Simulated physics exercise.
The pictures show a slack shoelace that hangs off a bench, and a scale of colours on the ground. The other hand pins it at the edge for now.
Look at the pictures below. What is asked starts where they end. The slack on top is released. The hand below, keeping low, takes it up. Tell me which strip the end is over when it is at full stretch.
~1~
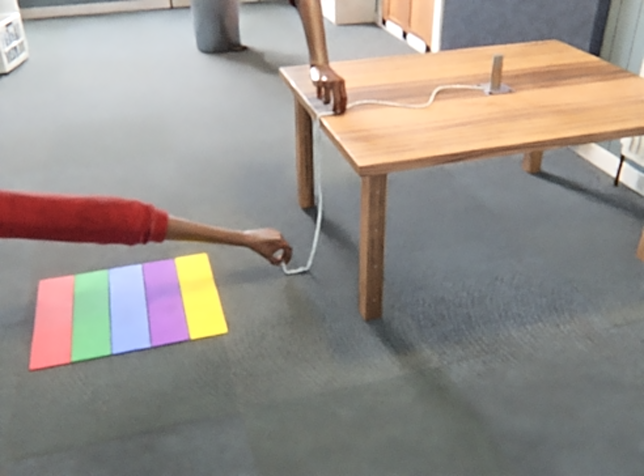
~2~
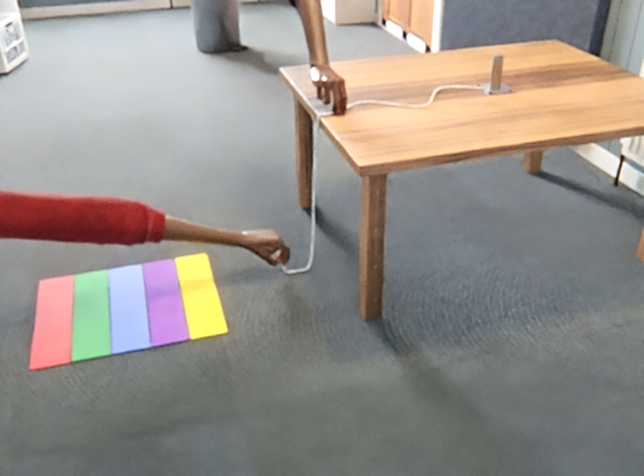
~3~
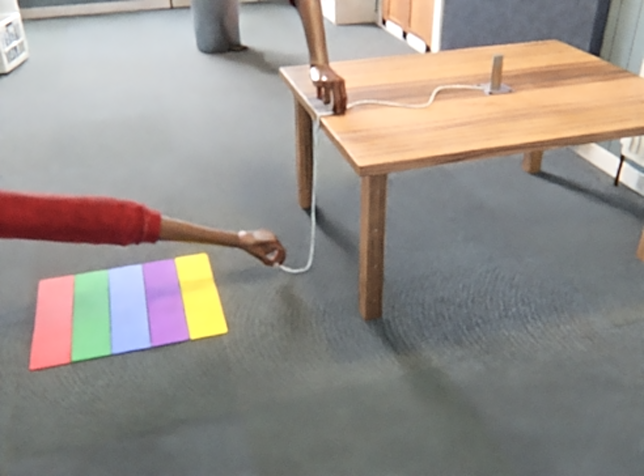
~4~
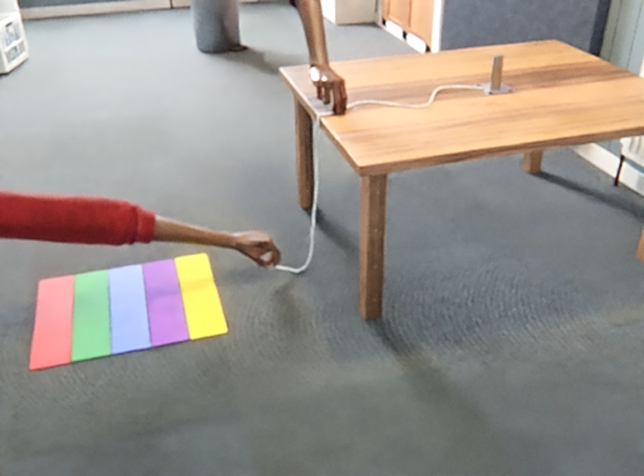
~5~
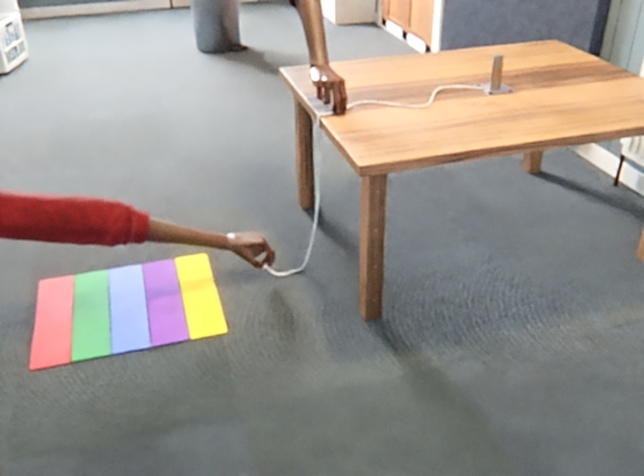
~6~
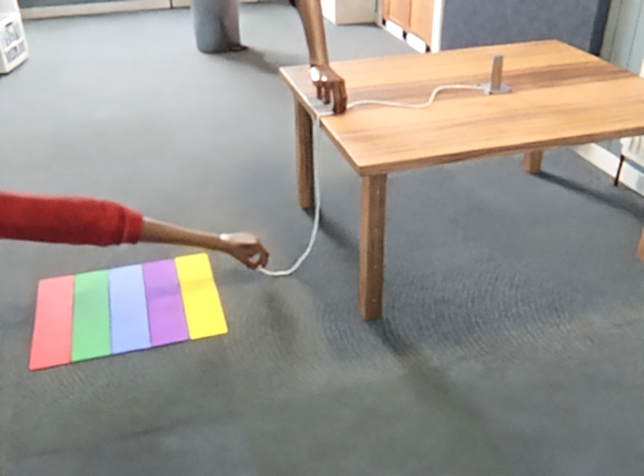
It is over the blue strip.
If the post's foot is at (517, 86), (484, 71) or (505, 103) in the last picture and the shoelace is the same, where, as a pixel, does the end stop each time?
The three places are (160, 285), (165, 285) and (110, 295), in that order.
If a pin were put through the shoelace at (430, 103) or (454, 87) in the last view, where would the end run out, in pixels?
Try by try: (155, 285), (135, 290).
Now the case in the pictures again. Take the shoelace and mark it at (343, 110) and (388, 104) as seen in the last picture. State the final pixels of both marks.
Point one: (309, 126); point two: (358, 109).
Soon after, end near (184, 280); over yellow.
Then, end near (147, 286); over purple.
At full stretch, end near (126, 290); over blue. It gets as far as the blue strip.
